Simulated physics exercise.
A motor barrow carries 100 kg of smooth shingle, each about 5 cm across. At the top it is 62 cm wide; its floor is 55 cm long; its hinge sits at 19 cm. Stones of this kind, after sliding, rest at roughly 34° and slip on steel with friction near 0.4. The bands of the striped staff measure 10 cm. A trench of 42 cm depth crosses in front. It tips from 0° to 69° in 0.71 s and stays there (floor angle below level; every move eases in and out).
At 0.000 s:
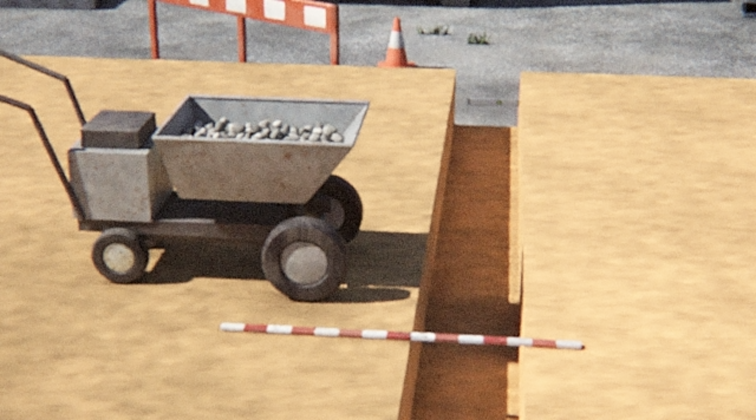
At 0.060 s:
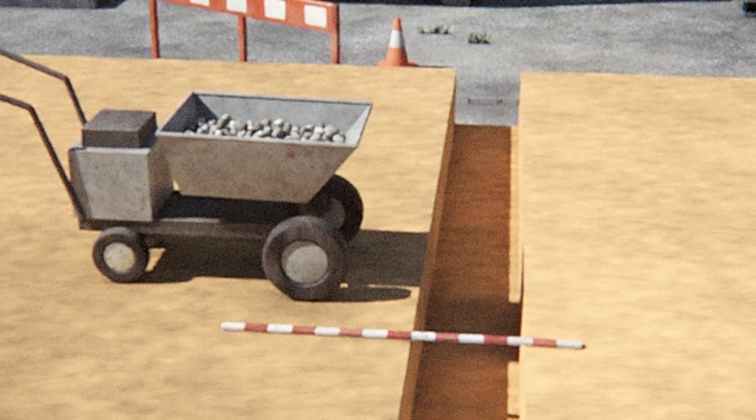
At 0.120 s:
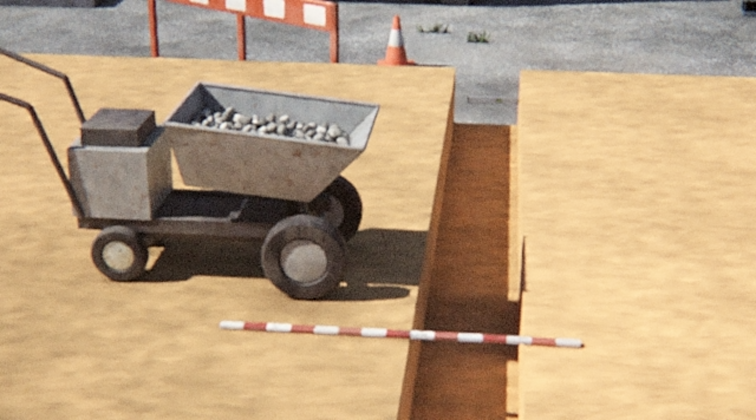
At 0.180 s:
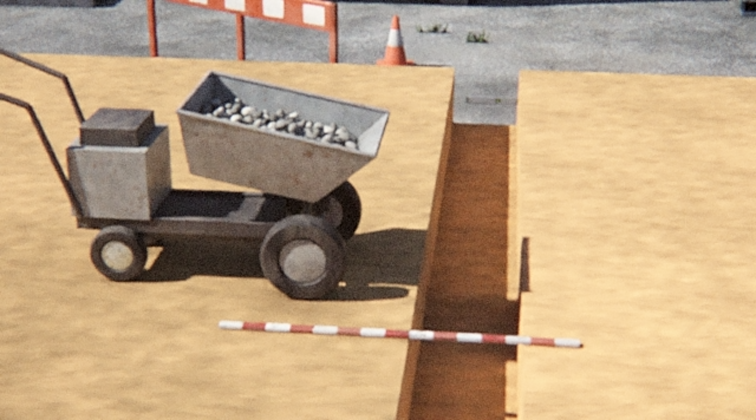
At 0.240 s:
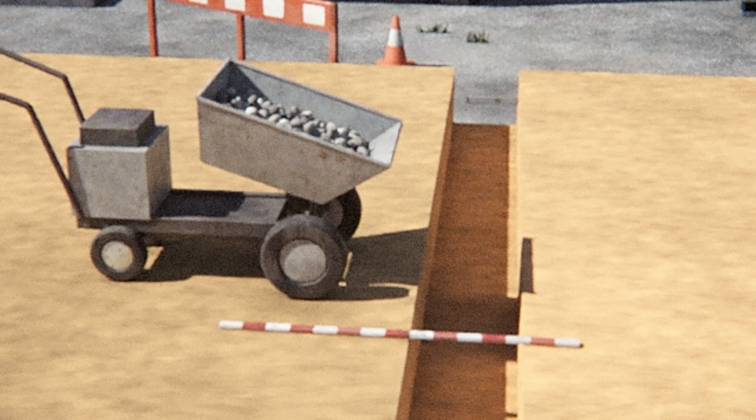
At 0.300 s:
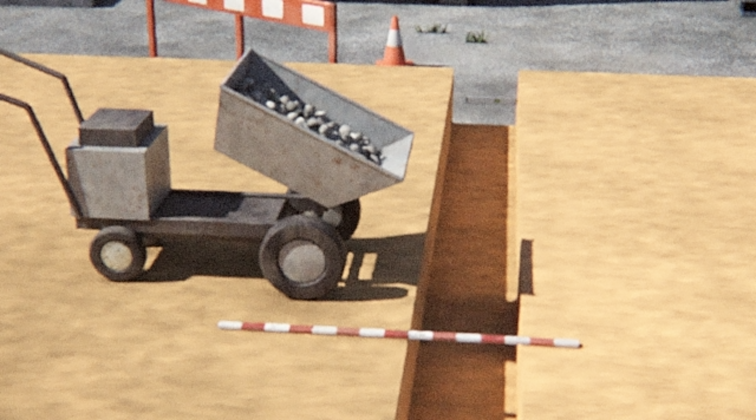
To begin with, a grey motor barrow loaded with smooth stones stands level on sandy ground, left of a narrow trench with a red-and-white striped staff lying across it. Its skip then tilts steadily towards the trench, the rear rising high while the stones shift towards the lowered front lip.
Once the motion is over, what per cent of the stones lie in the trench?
86 %.
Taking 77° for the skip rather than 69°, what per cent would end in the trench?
It would come to about 95 percent.
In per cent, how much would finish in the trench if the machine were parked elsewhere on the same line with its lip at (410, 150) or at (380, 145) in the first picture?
I'd say some 30 per cent and some 60 per cent.
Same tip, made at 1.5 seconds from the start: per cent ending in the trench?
It would come to roughly 100 per cent.
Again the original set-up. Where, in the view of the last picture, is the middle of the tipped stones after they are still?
The resting stones are centred at roughly (487, 348).
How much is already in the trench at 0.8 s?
Something like 30 in a hundred.
After 0.5 s the floor is at 58°; 100 % in the skip; the foremost stones are at (416, 208).
After 0.8 s the floor is at 69°; 72 % in the skip, 28 % in the trench; the foremost stones are at (514, 304).
After 1.2 s the floor is at 69°; 21 % in the skip, 65 % in the trench, 14 % past the trench; the foremost stones are at (636, 270).
After 3.1 s the floor is at 69°; 0 % in the skip, 86 % in the trench, 14 % past the trench; the foremost stones are past the picture's edge.
